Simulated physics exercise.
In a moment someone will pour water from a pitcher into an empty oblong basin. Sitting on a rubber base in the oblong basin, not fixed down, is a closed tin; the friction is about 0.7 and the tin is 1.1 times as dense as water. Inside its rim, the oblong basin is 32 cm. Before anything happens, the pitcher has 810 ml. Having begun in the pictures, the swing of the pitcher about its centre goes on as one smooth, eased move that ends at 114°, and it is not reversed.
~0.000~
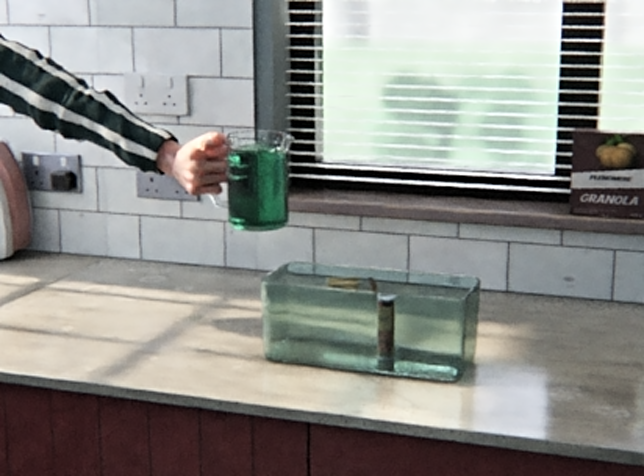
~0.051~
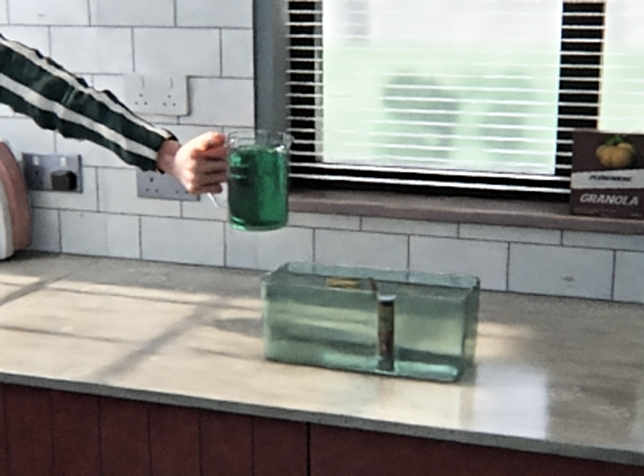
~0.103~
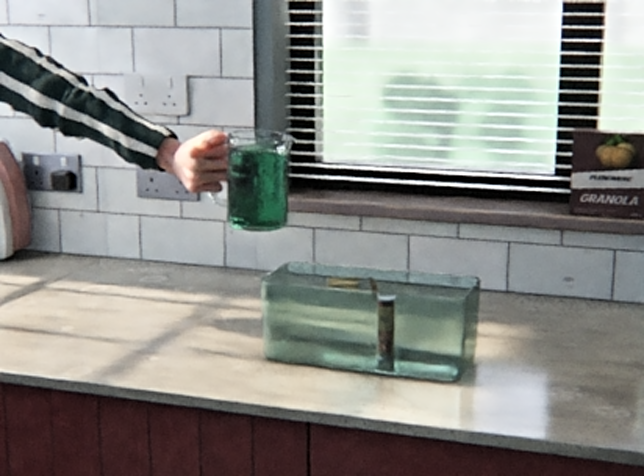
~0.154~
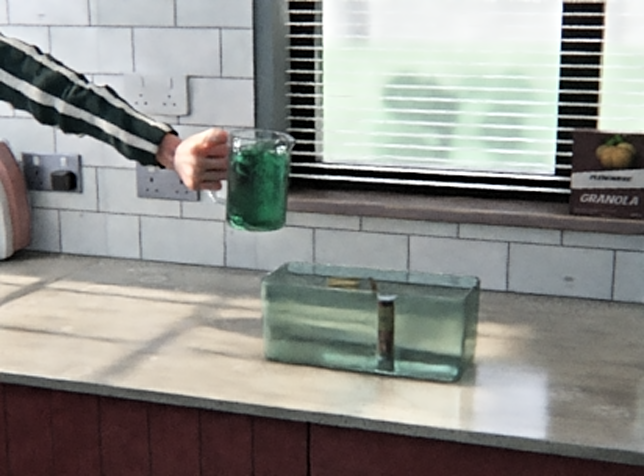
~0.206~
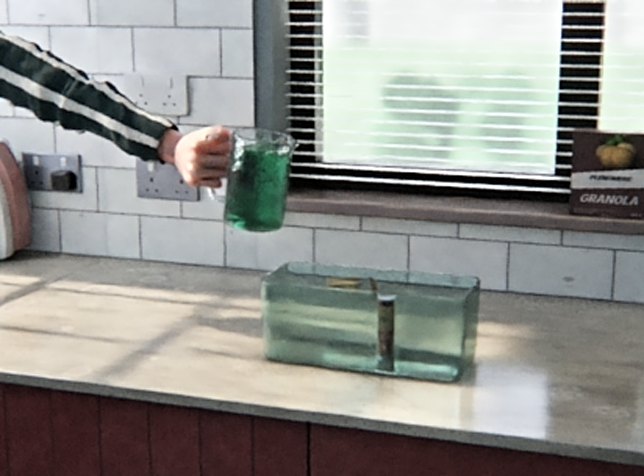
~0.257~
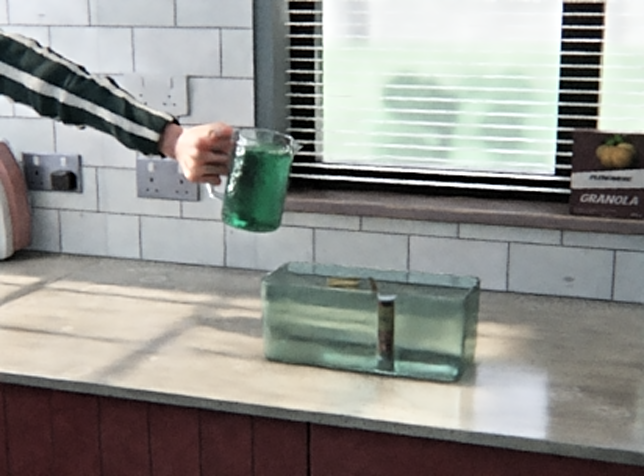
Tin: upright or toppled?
It stays erect.
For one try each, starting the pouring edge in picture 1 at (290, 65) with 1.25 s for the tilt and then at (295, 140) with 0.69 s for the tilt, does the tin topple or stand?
First it falls; then it keeps standing.
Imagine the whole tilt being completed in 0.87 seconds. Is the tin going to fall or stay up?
Outcome - the tin stays erect.
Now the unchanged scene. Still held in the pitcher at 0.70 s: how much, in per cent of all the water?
Around 86 in a hundred.
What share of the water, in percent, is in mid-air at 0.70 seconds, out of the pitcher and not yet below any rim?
At that moment, about 12 percent.
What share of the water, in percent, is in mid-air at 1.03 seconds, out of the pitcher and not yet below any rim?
Close to 22 %.
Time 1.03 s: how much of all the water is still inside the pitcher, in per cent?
34 per cent or so.
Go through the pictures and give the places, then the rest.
In the first picture, it leans 0°; its right rim is at (293, 138); the water meets the walls at (233, 147) and (286, 150); the oblong basin's rim runs from (274, 272) to (473, 290); the tin's top is at (387, 300).
In the second picture, it leans 0°; its right rim is at (293, 138); the water meets the walls at (233, 147) and (286, 150).
In the third picture, it leans 2°; its right rim is at (294, 139); the water meets the walls at (234, 147) and (287, 151).
In the fourth picture, it leans 4°; its right rim is at (296, 141); the water meets the walls at (235, 147) and (289, 151).
In the fifth picture, it leans 7°; its right rim is at (298, 144); the water meets the walls at (236, 147) and (290, 151).
In the sixth picture, it leans 11°; its right rim is at (301, 147); the water meets the walls at (237, 153) and (293, 152).
By 0.70 s the tilt is 68° and 86 per cent is still to pour; the tin stands where it began.
By 1.03 s the tilt is 106° and 34 per cent is still to pour; the tin stands where it began.
By 1.38 s the tilt is 114° and 1 per cent is still to pour; the tin stands where it began.
By 1.75 s the tilt is 114° and 0 per cent is still to pour; the tin stands where it began.
At rest the tin stands where it began.
